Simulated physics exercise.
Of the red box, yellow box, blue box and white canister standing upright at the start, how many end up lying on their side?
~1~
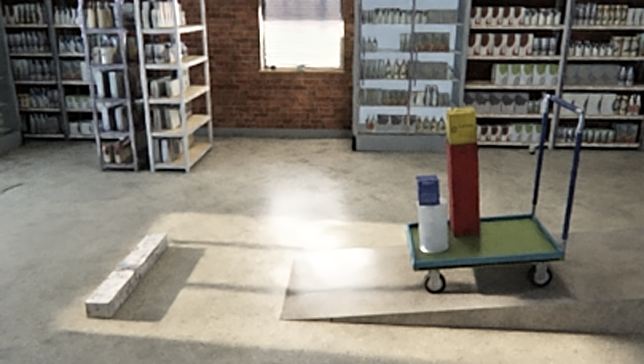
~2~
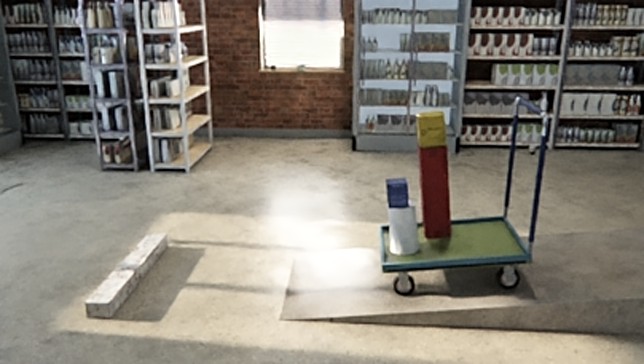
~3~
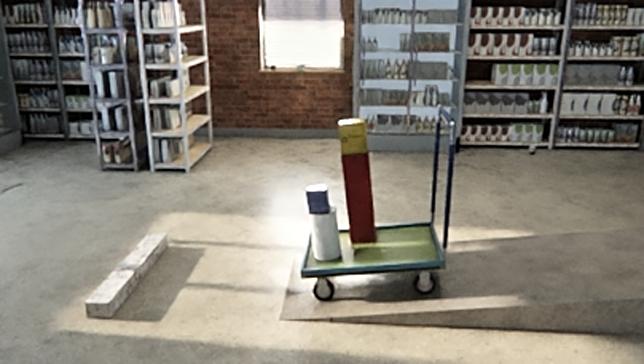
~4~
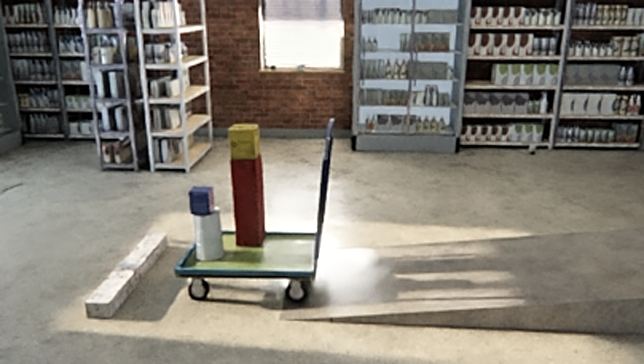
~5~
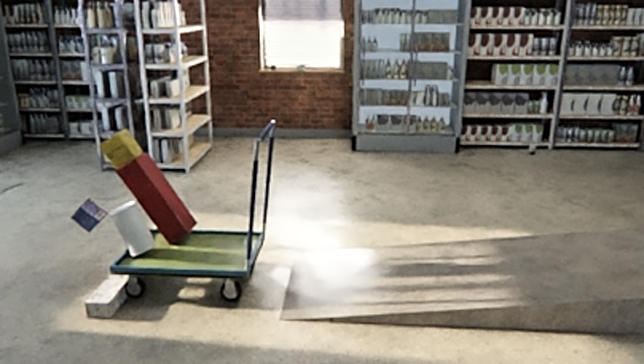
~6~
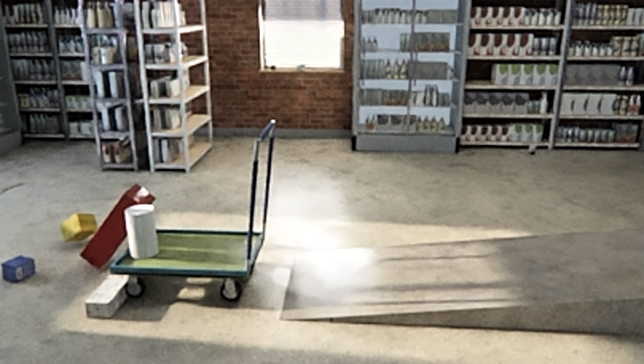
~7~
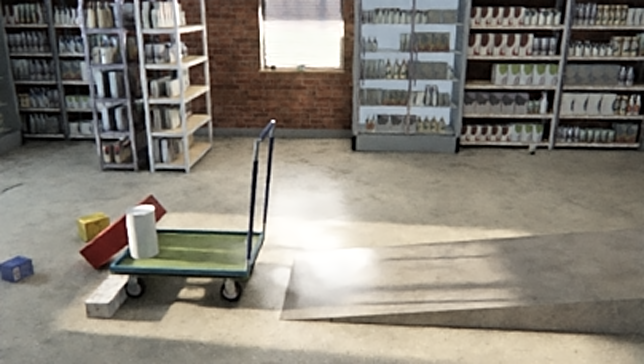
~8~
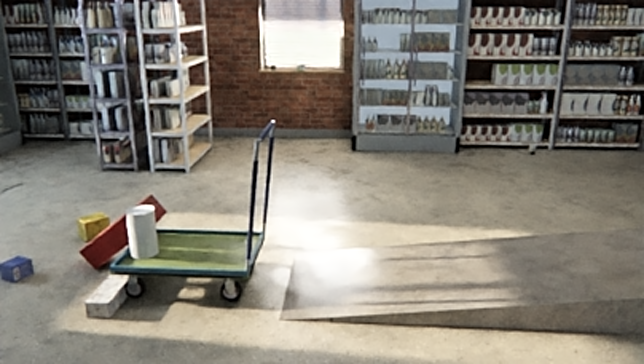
Three of them end up on their side, namely the red box, the yellow box and the blue box.
Trolley rolling left down a ramp and stopping at a kerb, spilling three coloured boxes while a white canister stays aboard.
